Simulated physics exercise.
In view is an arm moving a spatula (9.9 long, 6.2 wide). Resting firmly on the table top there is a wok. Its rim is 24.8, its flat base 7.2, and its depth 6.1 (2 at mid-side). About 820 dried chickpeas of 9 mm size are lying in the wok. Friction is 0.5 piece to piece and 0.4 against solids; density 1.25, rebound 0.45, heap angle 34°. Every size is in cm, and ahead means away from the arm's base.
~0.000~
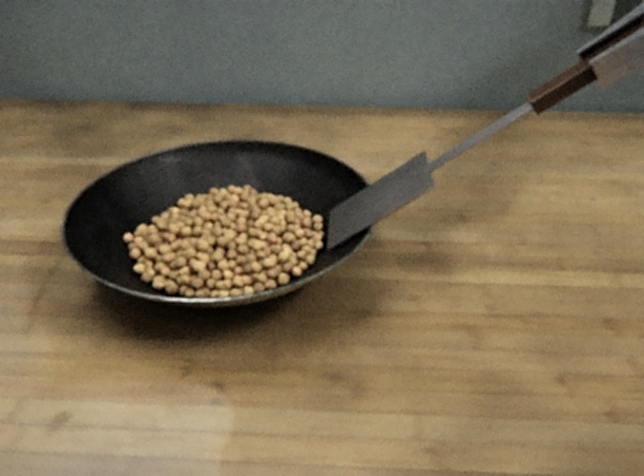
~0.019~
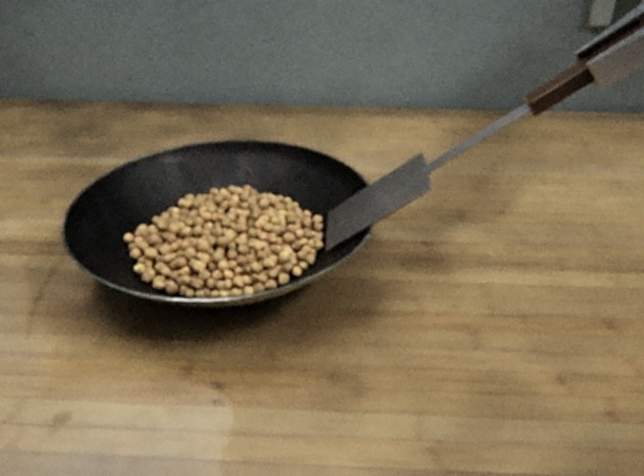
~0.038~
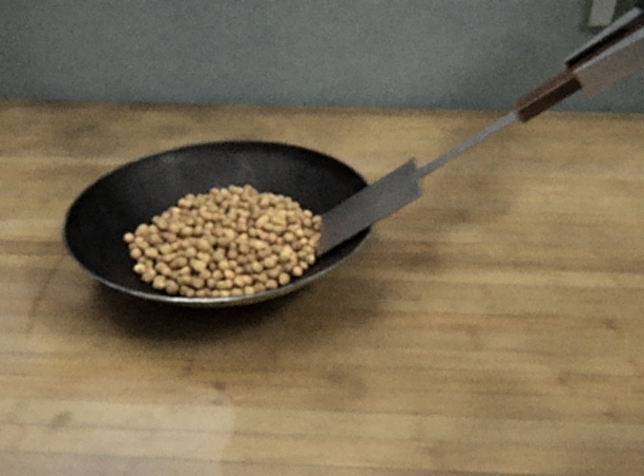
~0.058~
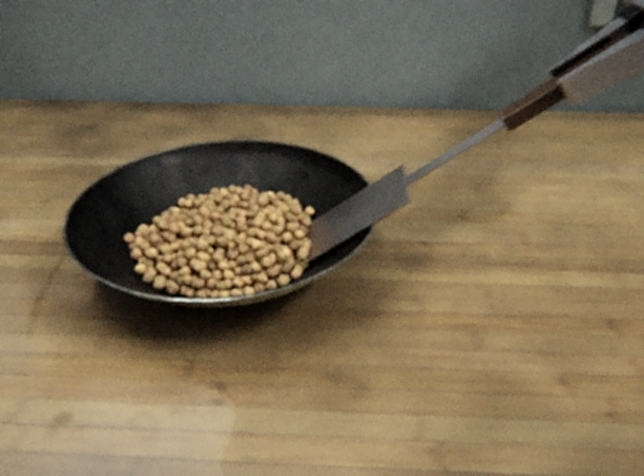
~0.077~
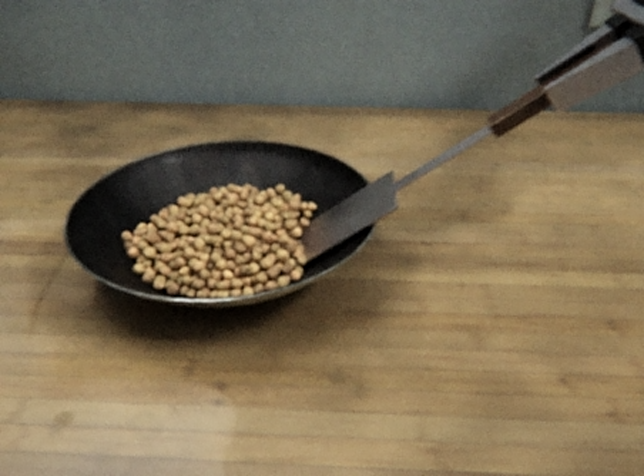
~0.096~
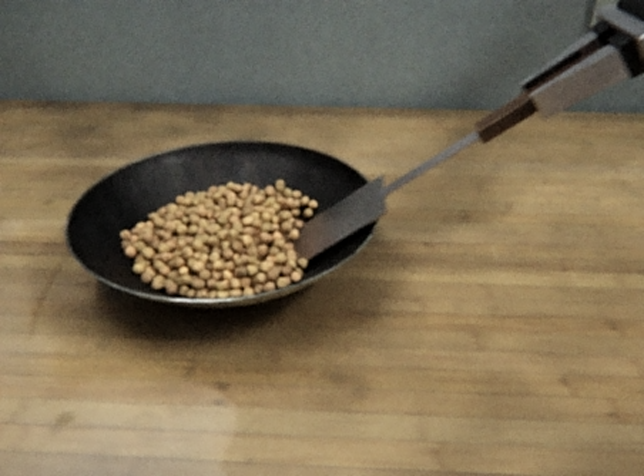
A robotic arm slowly pushing a metal spatula down and left into a heap of chickpeas in a black wok, nudging them slightly.
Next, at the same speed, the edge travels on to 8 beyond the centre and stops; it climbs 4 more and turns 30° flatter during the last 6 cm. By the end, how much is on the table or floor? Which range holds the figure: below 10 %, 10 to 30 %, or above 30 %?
The figure lies below 10 %.
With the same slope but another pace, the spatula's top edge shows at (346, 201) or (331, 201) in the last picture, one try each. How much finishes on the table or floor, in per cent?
That comes to about 25 and about 30 percent, in that order.
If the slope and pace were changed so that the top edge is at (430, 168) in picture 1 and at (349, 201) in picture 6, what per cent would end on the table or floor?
Close to 25 in a hundred.
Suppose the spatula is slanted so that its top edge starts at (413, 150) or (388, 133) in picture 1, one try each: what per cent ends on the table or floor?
About 10 and 10 per cent.
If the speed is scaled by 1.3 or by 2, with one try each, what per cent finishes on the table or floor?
Some 15 per cent, then some 25 per cent, on the table or floor.
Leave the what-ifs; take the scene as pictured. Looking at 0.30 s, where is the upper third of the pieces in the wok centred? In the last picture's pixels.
I'd put it somewhere near (148, 209).
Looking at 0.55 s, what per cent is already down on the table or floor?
I'd say close to 5 in a hundred.
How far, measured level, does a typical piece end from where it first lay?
The answer is about 4 cm.
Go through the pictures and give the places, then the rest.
In the first frame, spatula top edge at (430, 168), sloping 38°; upper third of the load around (226, 231), from x 130 to 320, top at y 190; 825 in the wok.
In the second frame, spatula top edge at (428, 169), sloping 38°; upper third of the load around (226, 231), from x 130 to 320, top at y 190.
In the third frame, spatula top edge at (418, 175), sloping 38°; upper third of the load around (227, 232), from x 130 to 320, top at y 190.
In the fourth frame, spatula top edge at (407, 182), sloping 38°; upper third of the load around (228, 230), from x 130 to 315, top at y 190.
In the fifth frame, spatula top edge at (395, 188), sloping 38°; upper third of the load around (225, 229), from x 125 to 310, top at y 190.
In the sixth frame, spatula top edge at (384, 193), sloping 38°; upper third of the load around (219, 228), from x 125 to 315, top at y 185; 825 in the wok.
After 0.20 s, sloping 38°, highest piece 6 above the table; 825 in the wok.
After 0.30 s, sloping 25°, highest piece 7 above the table; 825 in the wok.
After 0.55 s, sloping 8°, highest piece 8 above the table; 779 in the wok, 36 on the table or floor, 10 on the blade or in flight.
After 1.60 s, sloping 8°, highest piece 7 above the table; 776 in the wok, 49 on the table or floor.
At rest, 776 in the wok, 49 on the table or floor. That is 6 % on the table or floor.
